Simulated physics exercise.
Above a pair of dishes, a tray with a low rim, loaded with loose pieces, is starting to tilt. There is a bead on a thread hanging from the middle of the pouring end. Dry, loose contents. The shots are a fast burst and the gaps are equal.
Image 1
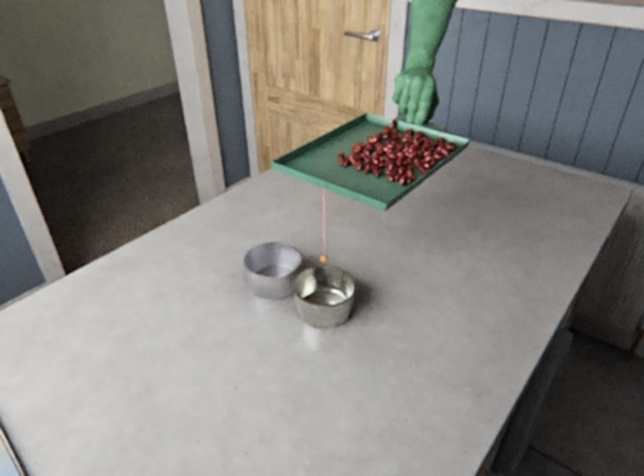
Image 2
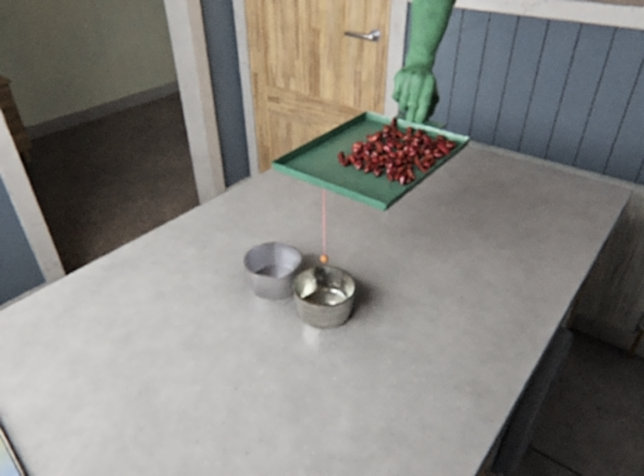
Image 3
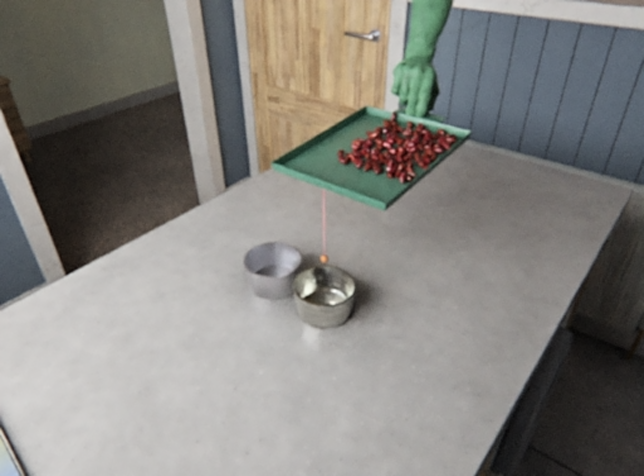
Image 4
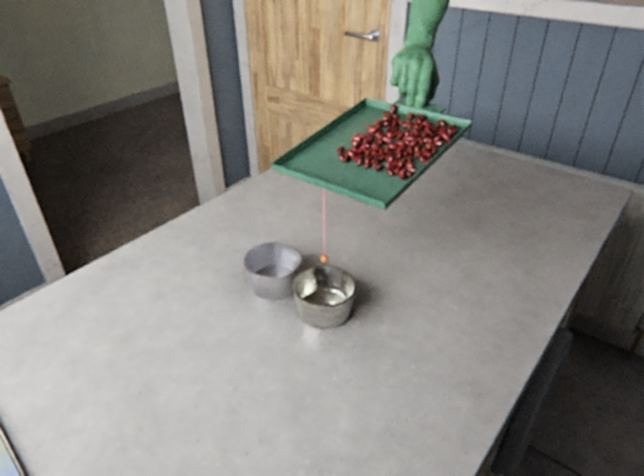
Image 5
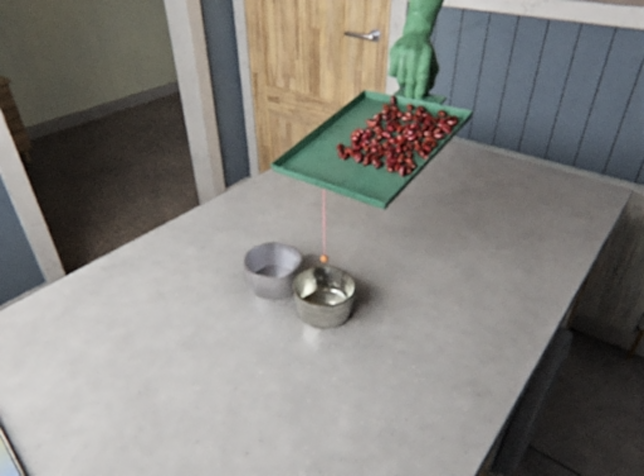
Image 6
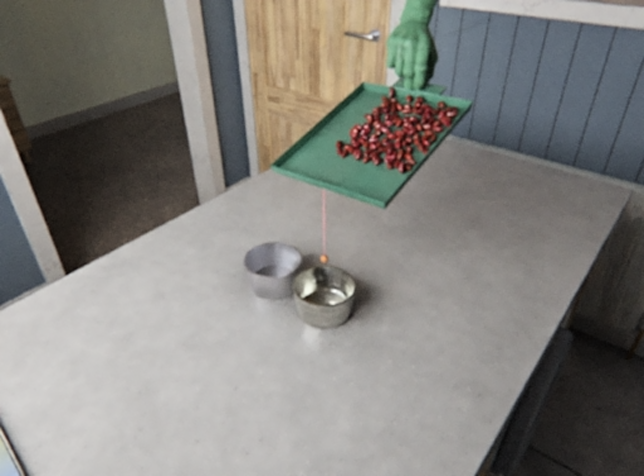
Green tray of red beans tilting gradually above two metal bowls on a grey table, a green hand raising its far end.
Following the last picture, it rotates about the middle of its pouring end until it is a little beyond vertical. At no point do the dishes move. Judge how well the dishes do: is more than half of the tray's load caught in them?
Yes, more than half is caught.
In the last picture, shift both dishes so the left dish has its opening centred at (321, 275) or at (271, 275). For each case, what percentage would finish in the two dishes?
Close to 30 in a hundred, then close to 60 in a hundred.
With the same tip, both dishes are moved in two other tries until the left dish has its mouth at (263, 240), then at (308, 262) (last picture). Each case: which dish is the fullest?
Well, first the one further right, then the one further left.
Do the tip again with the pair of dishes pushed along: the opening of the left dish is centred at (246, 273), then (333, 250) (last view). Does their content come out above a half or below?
One: Not half. Two: Below a half.
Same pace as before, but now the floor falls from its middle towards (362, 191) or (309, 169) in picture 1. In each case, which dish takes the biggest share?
One: The right one. Two: The dish on the left.
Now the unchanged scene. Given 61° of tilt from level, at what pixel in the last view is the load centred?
The middle of the pieces shows up near (323, 171).
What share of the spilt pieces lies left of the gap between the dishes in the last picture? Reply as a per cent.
Estimate: Near 80 per cent.
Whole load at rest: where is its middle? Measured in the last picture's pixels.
Somewhere around (281, 288) in the final view.
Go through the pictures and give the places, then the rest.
Corners of the pouring end near (274, 161) and (386, 202), level; middle of the load near (401, 155), kidney beans; left dish near (254, 283); right dish near (305, 311); bead on its thread near (325, 259), in the first frame.
Corners of the pouring end near (274, 162) and (385, 202), level; middle of the load near (401, 154), in the second frame.
Corners of the pouring end near (273, 162) and (385, 202), tipped barely, lowest at the left corner; middle of the load near (401, 150), in the third frame.
Corners of the pouring end near (273, 163) and (385, 202), tipped a little, lowest at the left corner; middle of the load near (401, 144), in the fourth frame.
Corners of the pouring end near (273, 164) and (384, 201), tipped a little, lowest at the left corner; middle of the load near (401, 138), in the fifth frame.
Corners of the pouring end near (272, 165) and (384, 201), tipped clearly, lowest at the left corner; middle of the load near (400, 133); left dish near (254, 283); right dish near (305, 311), in the sixth frame.
Shortly afterwards, tray tipped steeply; the bulk on the tray; only a few in the right dish; only a few in the left dish; only a few outside both; a little in the air.
Next, tray tipped past a quarter turn; near two thirds on the tray; a little in the right dish; a little in the left dish; a little outside both; a little in the air.
Some moments later, tray tipped past a quarter turn; near a quarter in the right dish; near half in the left dish; near a quarter outside both.
In the end, tray tipped past a quarter turn; near a quarter in the right dish; near half in the left dish; near a quarter outside both.
